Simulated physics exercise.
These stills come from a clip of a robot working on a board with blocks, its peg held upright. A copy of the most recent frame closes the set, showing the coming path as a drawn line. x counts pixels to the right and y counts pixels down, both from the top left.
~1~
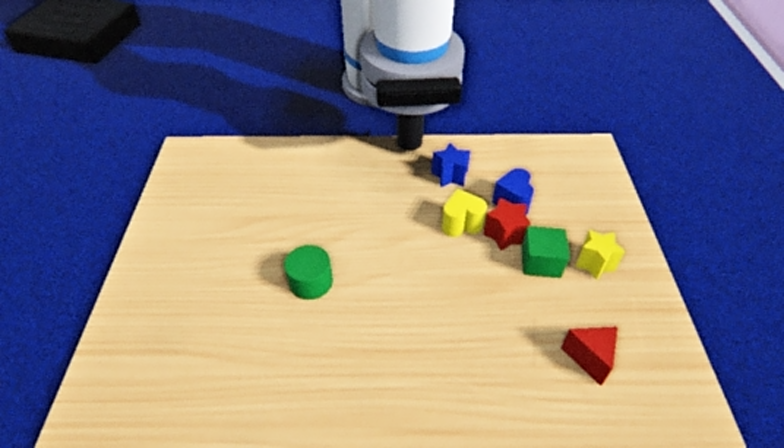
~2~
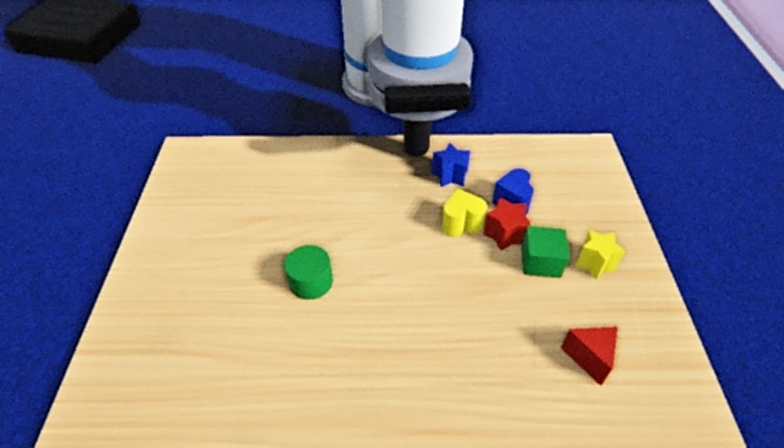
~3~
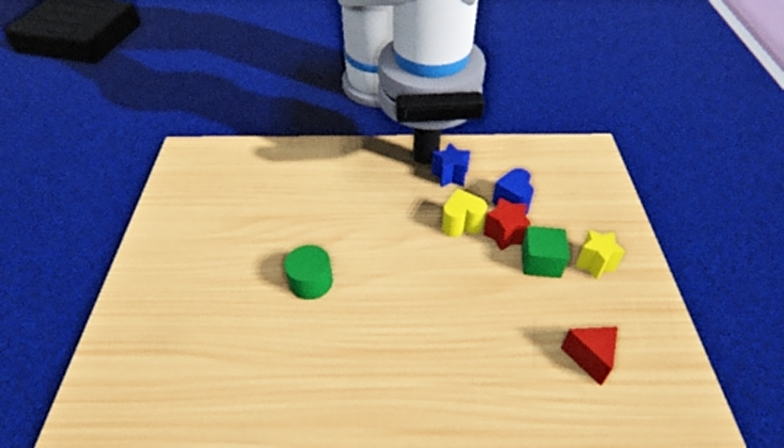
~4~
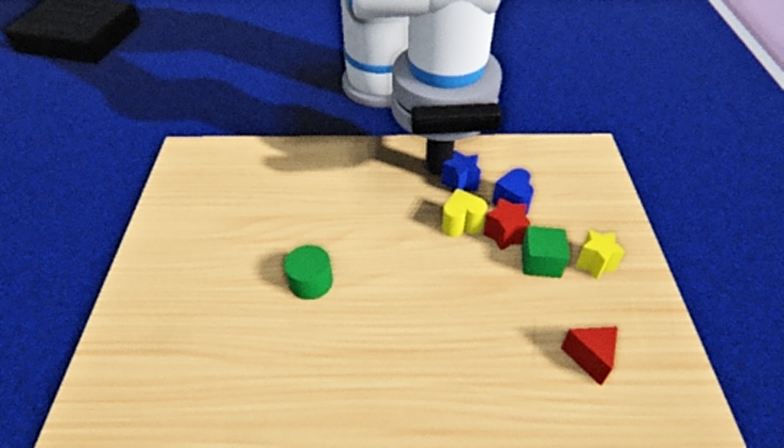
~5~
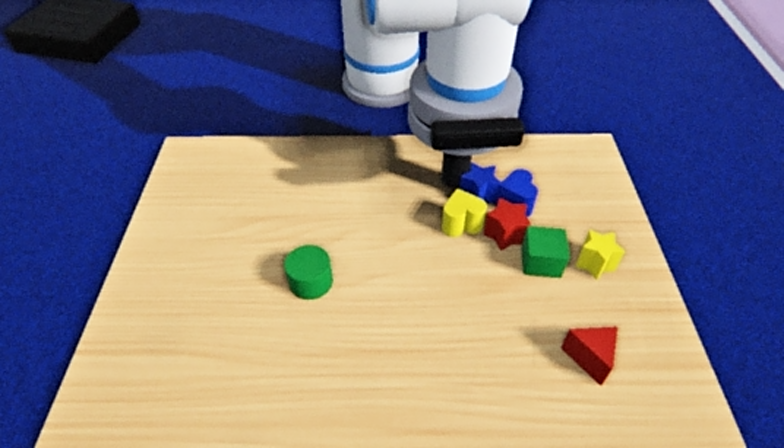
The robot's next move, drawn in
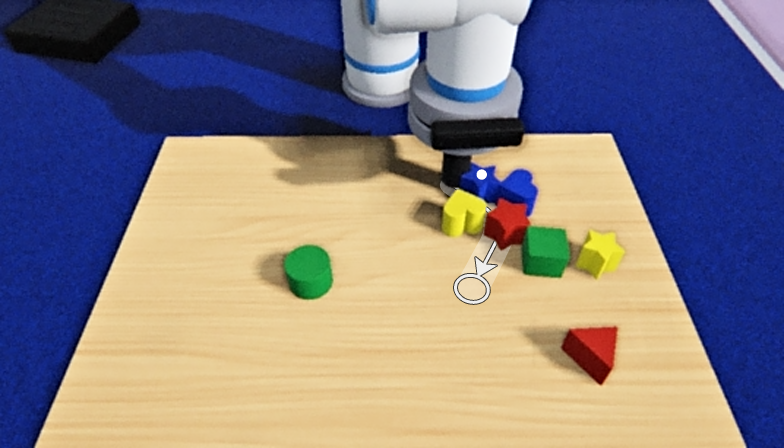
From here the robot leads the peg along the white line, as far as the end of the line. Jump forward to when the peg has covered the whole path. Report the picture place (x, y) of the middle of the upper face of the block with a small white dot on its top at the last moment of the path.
At roughly (533, 205).
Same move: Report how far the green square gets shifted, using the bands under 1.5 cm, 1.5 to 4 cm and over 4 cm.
Result: 1.5-4 cm.
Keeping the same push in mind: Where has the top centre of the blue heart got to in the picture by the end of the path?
I'd expect the centre of its top face to be at (558, 190).
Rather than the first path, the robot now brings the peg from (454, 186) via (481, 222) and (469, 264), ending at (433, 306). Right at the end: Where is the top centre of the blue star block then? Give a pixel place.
About (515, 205).
Path on the board, from (454, 186) over (490, 212) and (492, 249) to (472, 289); the dot is on the blue star block.
On the path given first. One third of the way, peg at (492, 207); blue star block at (524, 198), turned 15° anticlockwise; red star block at (528, 228), turned 45° clockwise; blue heart at (554, 190), turned 60° anticlockwise; green square at (560, 257), turned 25° anticlockwise.
Two thirds of the way, peg at (493, 244); blue star block at (533, 205), turned 40° anticlockwise; red star block at (537, 232), turned 70° clockwise; blue heart at (558, 190), turned 75° anticlockwise; green square at (561, 261), turned 25° anticlockwise.
At the end, peg at (473, 282); blue star block at (533, 205), turned 40° anticlockwise; red star block at (537, 232), turned 70° clockwise; blue heart at (558, 190), turned 75° anticlockwise; green square at (561, 261), turned 25° anticlockwise.
